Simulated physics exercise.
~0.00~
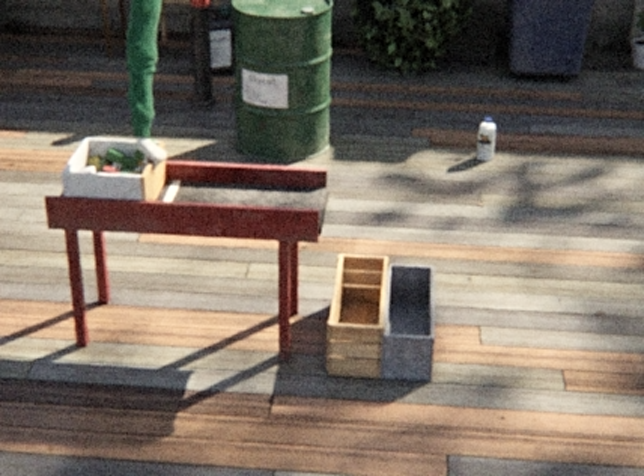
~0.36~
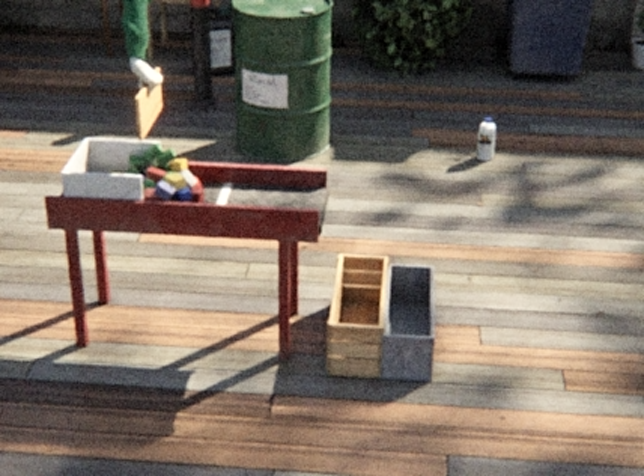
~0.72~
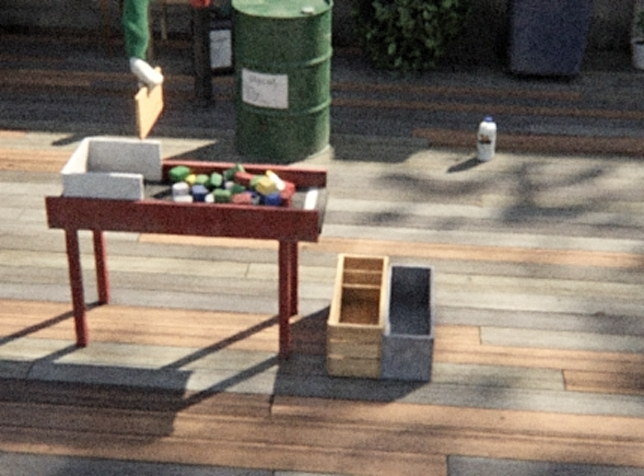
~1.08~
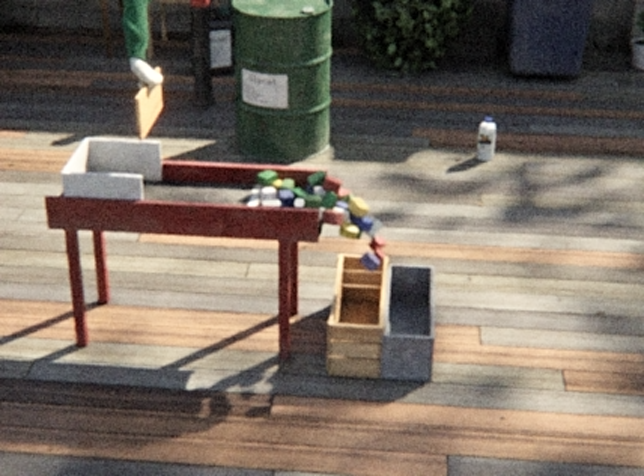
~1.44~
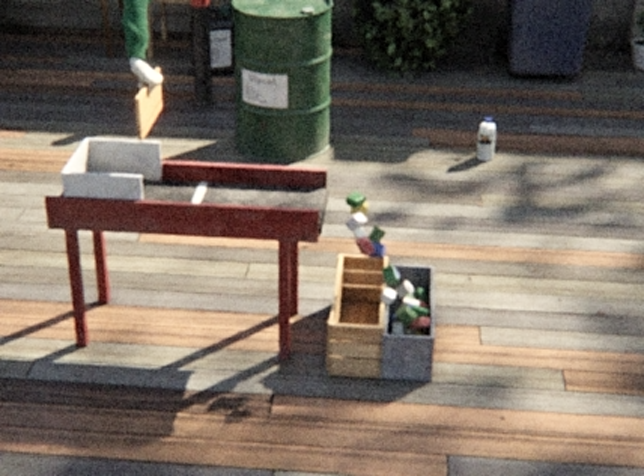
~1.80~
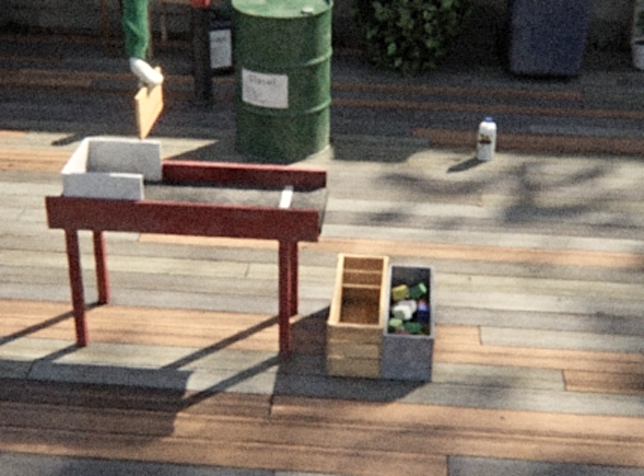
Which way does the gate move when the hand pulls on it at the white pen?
The gate moves up, and the hand then keeps holding it above the pen.
